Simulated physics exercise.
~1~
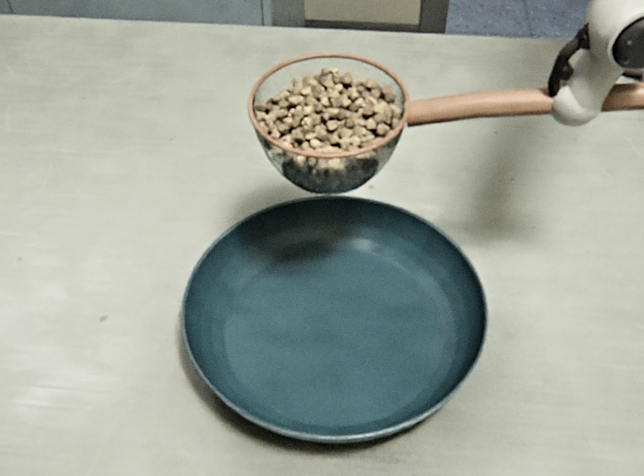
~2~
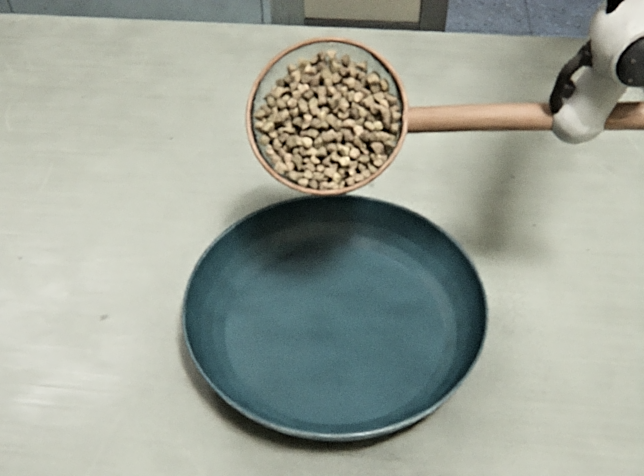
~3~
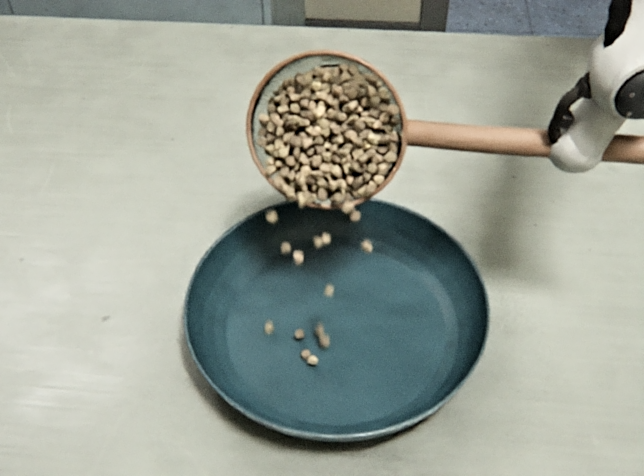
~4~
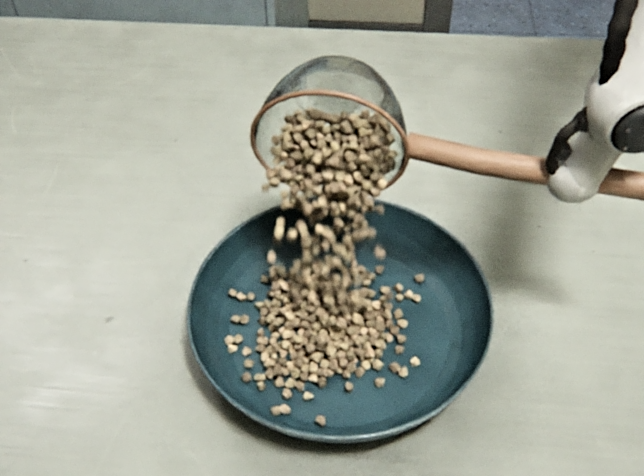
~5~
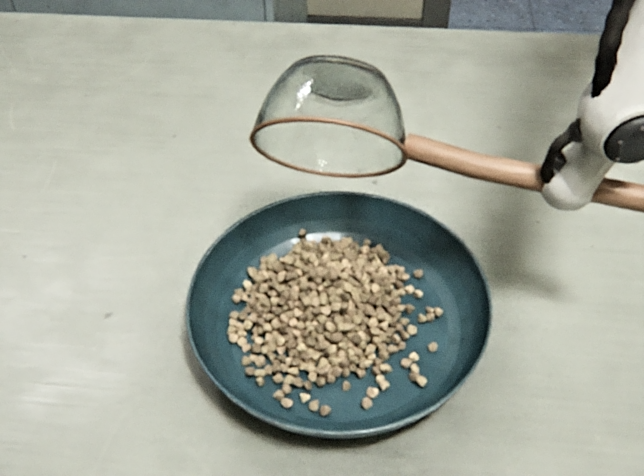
On a pale tabletop, a robotic gripper held a clear ladle full of small brown pieces above a blue pan, tipped it forward until they poured out, and ended with the ladle upside down and empty and the pieces heaped in the pan.
